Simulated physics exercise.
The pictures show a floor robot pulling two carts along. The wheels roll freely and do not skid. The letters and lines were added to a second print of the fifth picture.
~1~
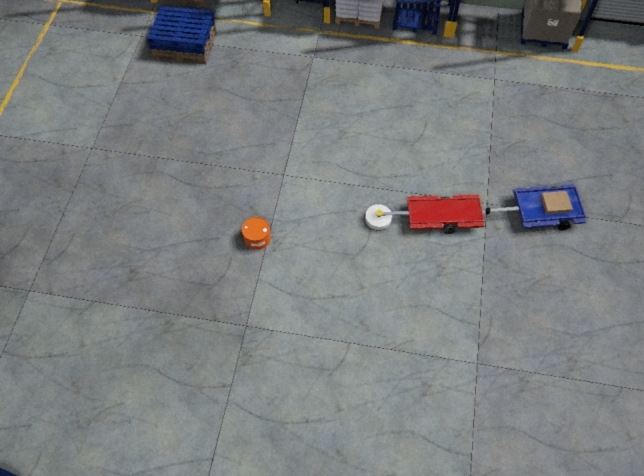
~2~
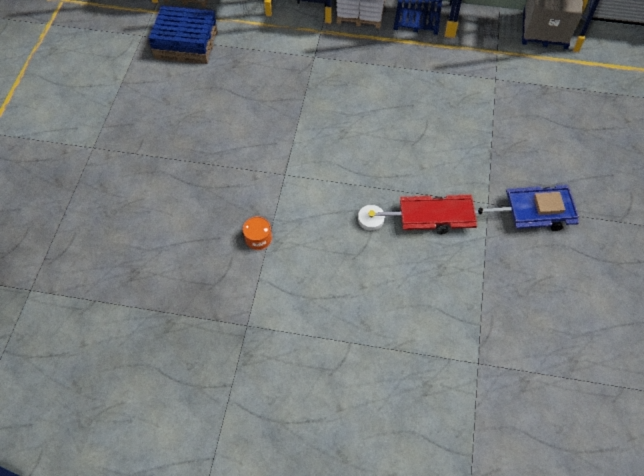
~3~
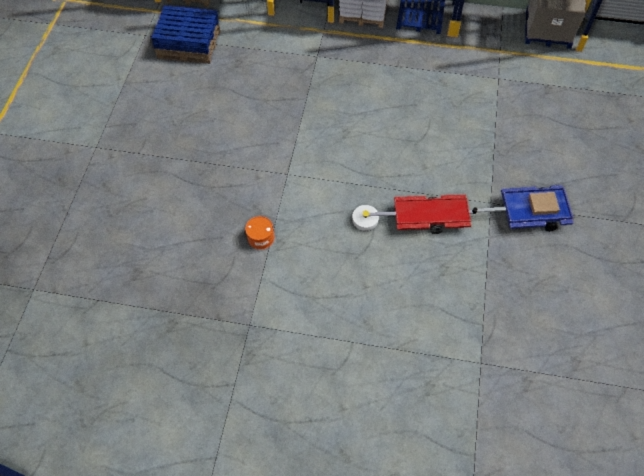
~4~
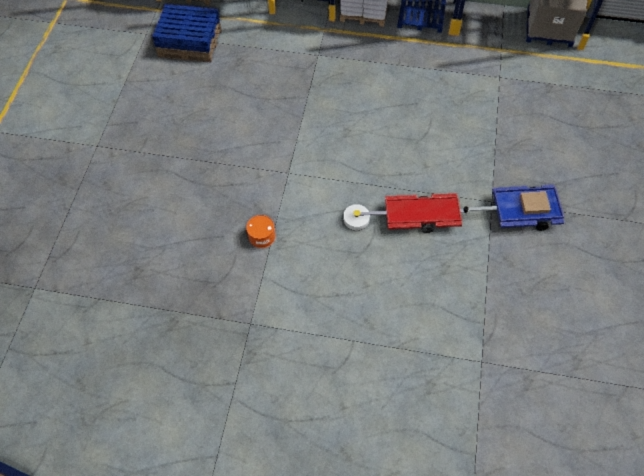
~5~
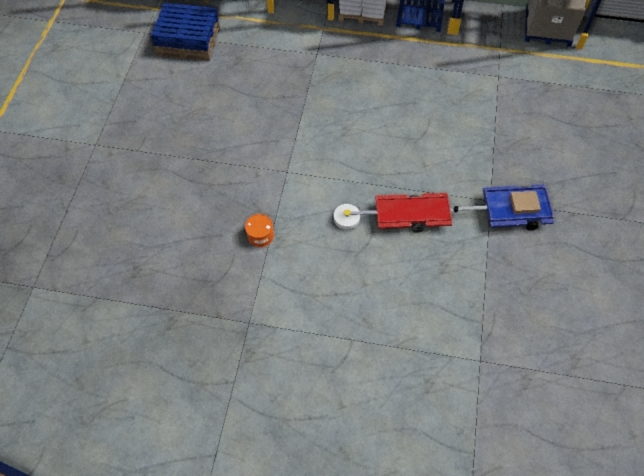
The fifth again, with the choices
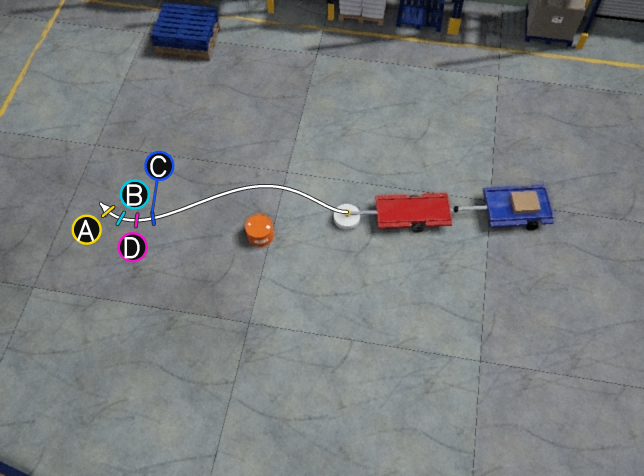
A small round white robot pulls a red cart and, hitched behind it, a blue cart carrying a brown box slowly leftward across a grey tiled warehouse floor, seen from high above. An orange tub sits to the left of the robot, with a blue pallet at upper left and racks beyond a yellow line along the top. The linked train advances a short distance in a nearly straight line, while the tub stays put and the view holds almost still.
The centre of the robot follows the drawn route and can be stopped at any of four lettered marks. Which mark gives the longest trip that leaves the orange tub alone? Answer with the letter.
It should halt at D.
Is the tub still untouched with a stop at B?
No.
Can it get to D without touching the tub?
Yes.
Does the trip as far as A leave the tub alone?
No.
On the marked copy, A at (108, 211); B at (121, 218); C at (153, 218); D at (137, 220); the route from (347, 212) via (220, 195) to (101, 204).
With D. Early on, robot (277, 191), last cart (444, 209).
Further on, robot (203, 206), last cart (370, 200).
At the end, robot (138, 224), last cart (307, 198); nothing has been touched.
As for the rest, A is too far, the tub has been hit; B is too far, the tub has been hit; C is safe but short.
